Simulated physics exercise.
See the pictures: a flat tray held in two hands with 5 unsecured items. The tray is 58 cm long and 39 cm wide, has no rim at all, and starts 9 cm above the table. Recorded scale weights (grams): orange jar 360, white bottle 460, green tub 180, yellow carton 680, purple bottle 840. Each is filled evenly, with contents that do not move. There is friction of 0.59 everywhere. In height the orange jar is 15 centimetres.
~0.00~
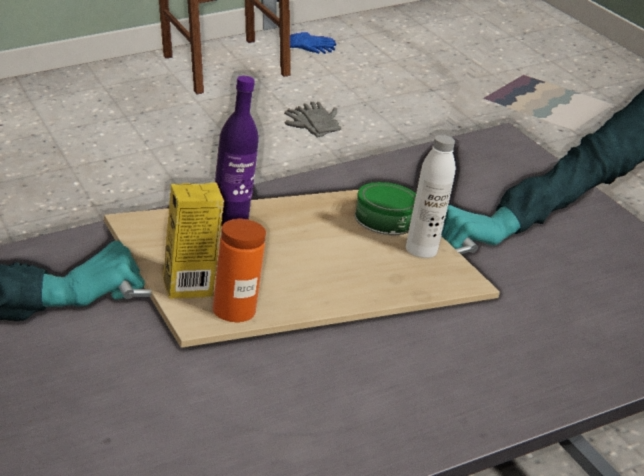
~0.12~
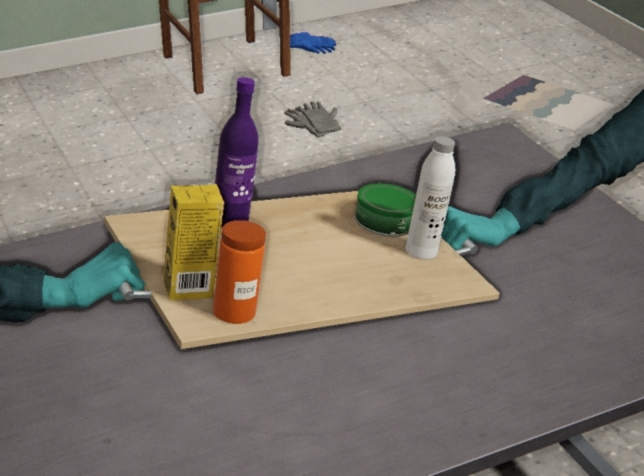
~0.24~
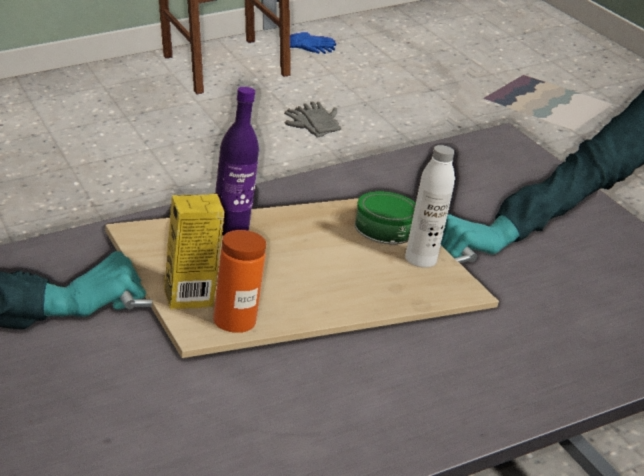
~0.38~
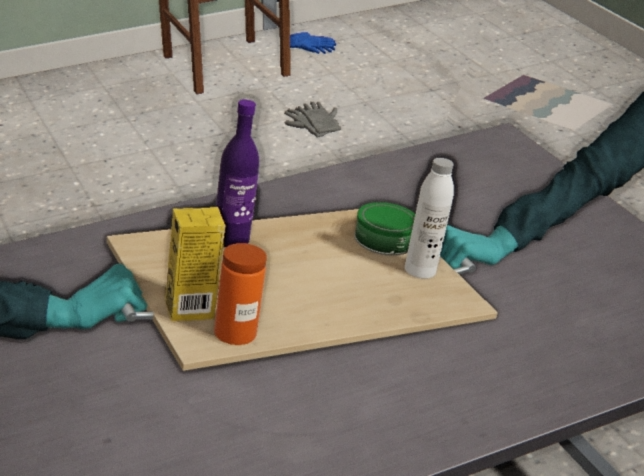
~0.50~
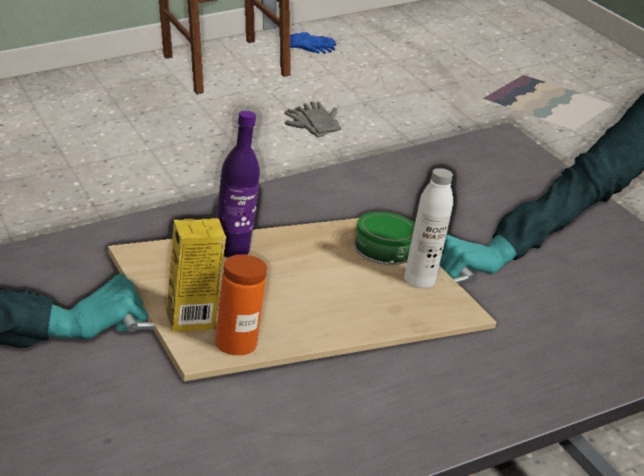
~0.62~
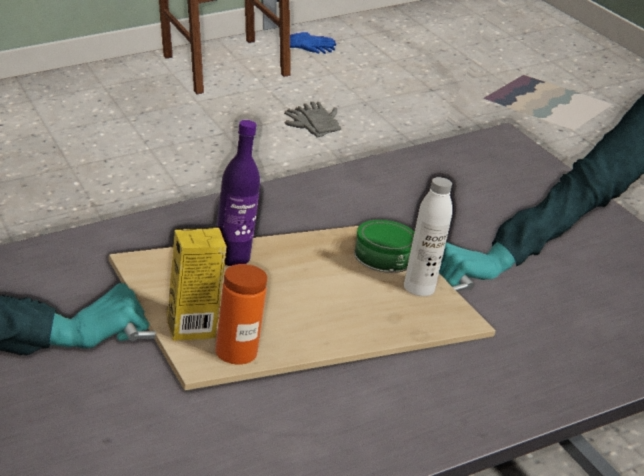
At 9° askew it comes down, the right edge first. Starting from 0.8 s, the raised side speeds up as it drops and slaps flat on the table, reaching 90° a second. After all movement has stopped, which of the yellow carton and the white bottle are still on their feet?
When it is calm, the yellow carton is on its feet, the white bottle is on its feet.
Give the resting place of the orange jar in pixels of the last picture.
I'd put it at around (232, 356).
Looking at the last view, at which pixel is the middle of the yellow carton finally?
Around (186, 330).
Around 1.02 s, tray flat on the table.
Around 1.22 s, tray flat on the table; purple bottle tipped 11° against what carries it.
Around 1.72 s, tray flat on the table; purple bottle tipped 8° against what carries it.
Around 2.52 s, tray flat on the table.
Finally (3.2 s), all 5 still in place (within 5 cm). In the last view, yellow carton near (186, 330), white bottle near (420, 245).
